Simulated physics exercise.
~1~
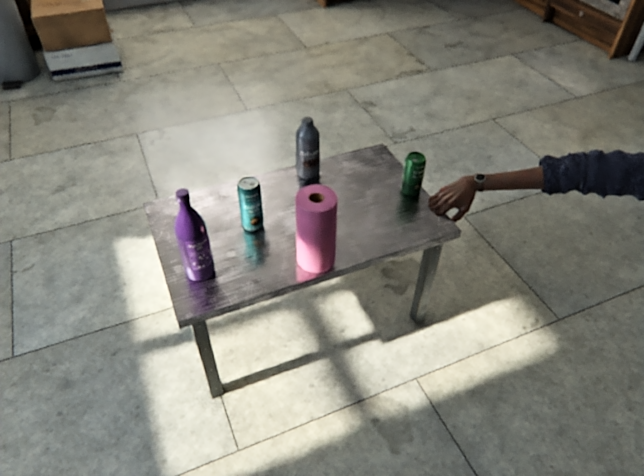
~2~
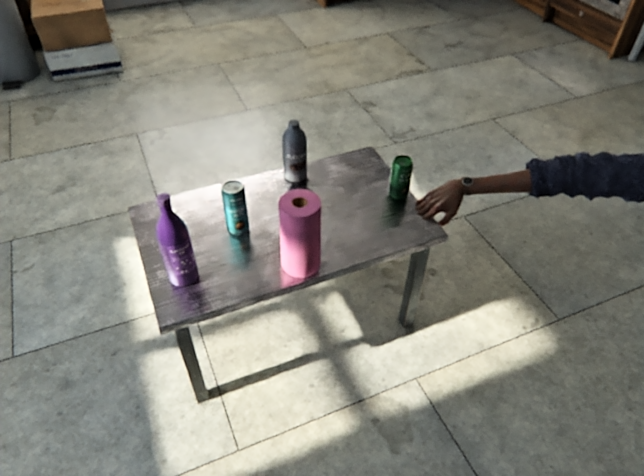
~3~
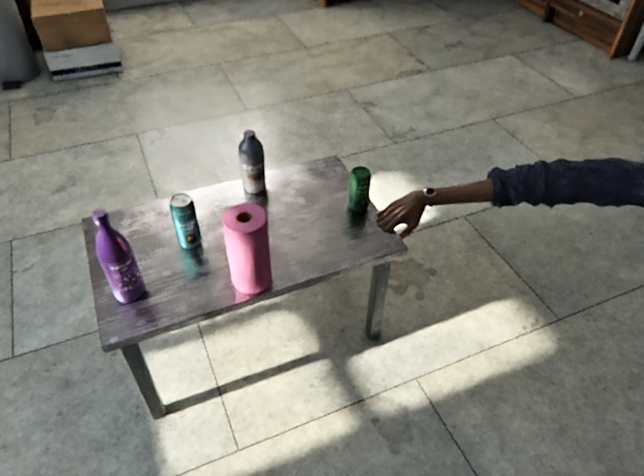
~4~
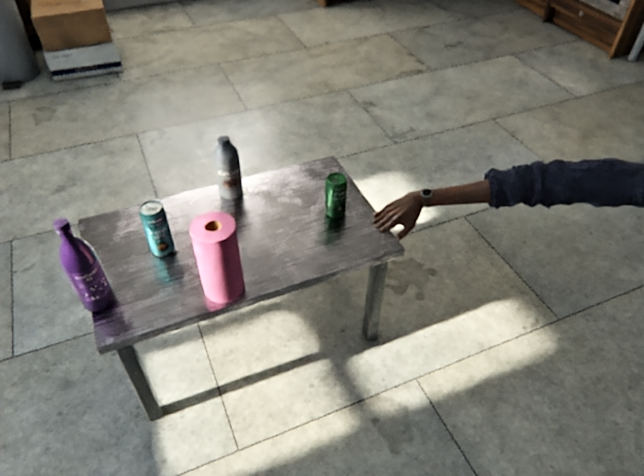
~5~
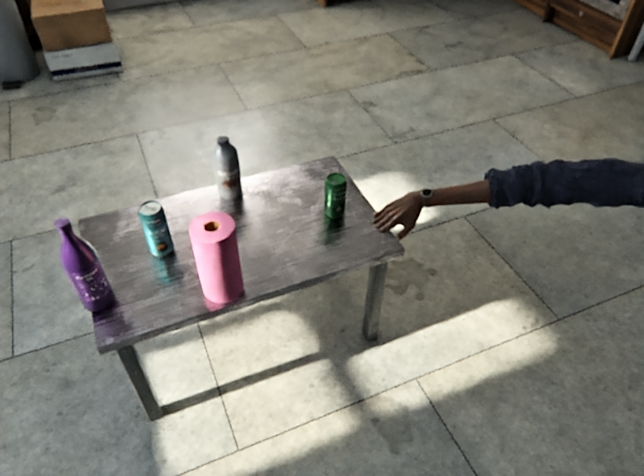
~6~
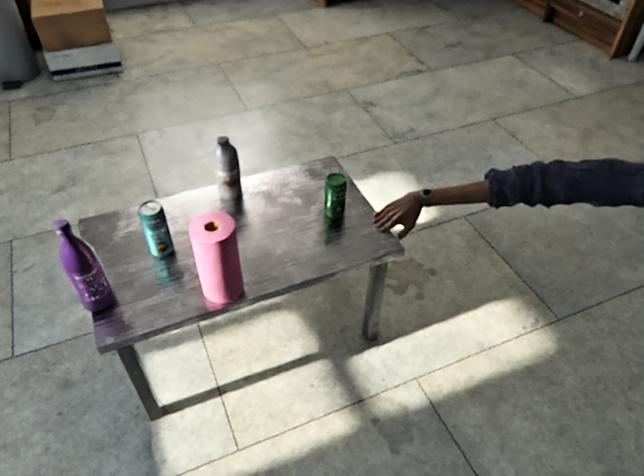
A hand shoving a small table to the left and stopping, its bottles, cans and pink roll sliding along but staying upright.
